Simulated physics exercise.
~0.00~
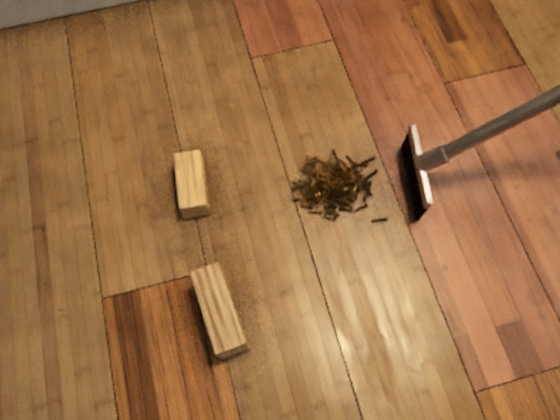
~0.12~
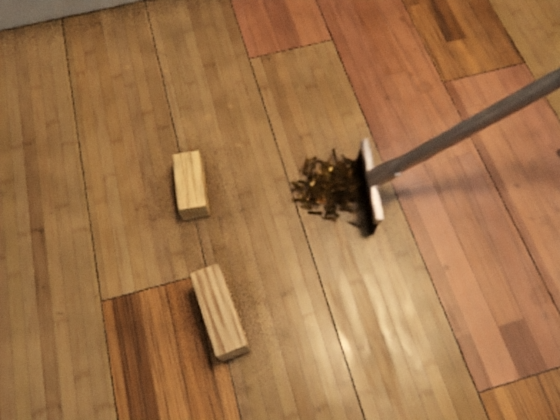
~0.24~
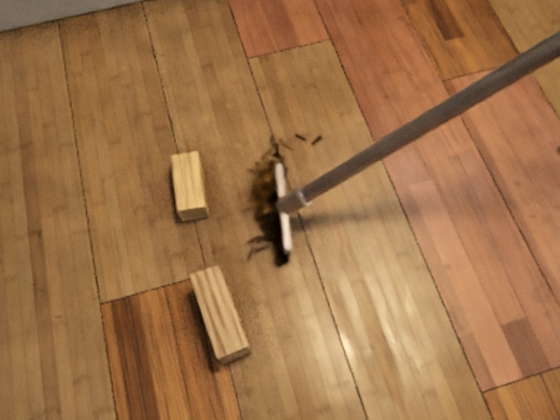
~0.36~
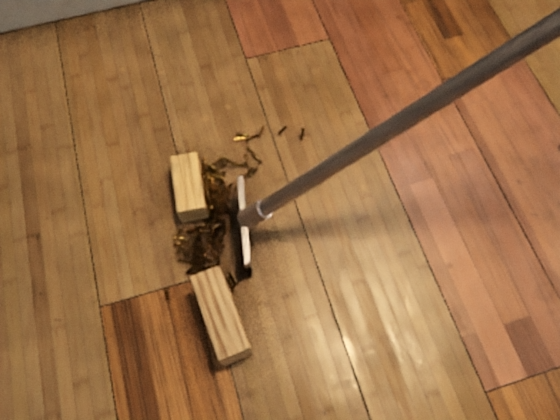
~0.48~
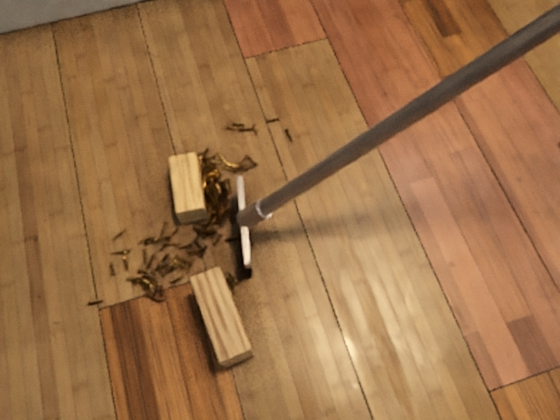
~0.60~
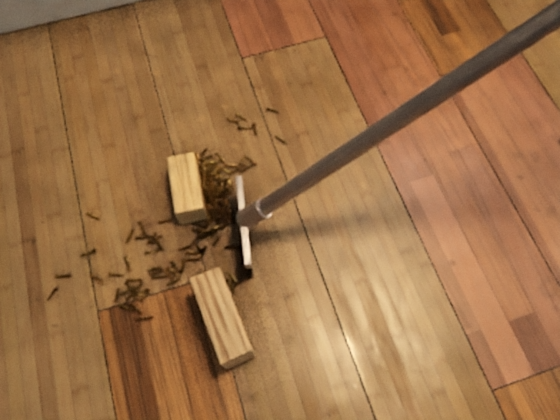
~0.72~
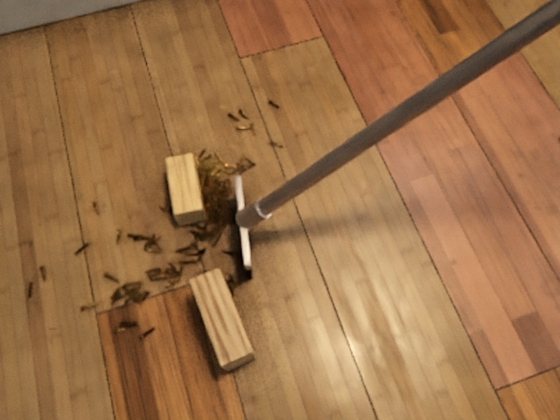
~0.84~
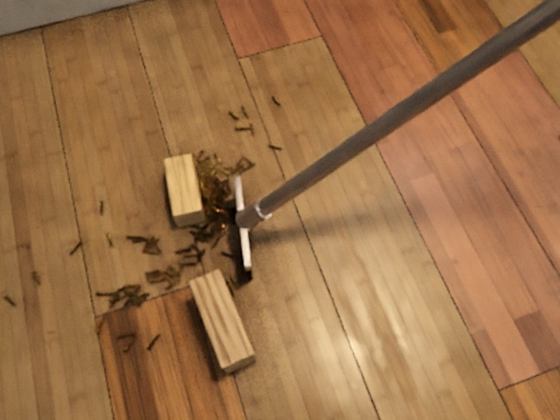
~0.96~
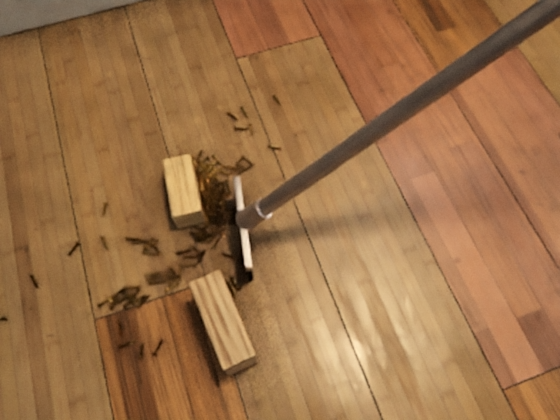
A squeegee pushes a pile of brass-coloured screws left against two wooden blocks, scattering some beyond.
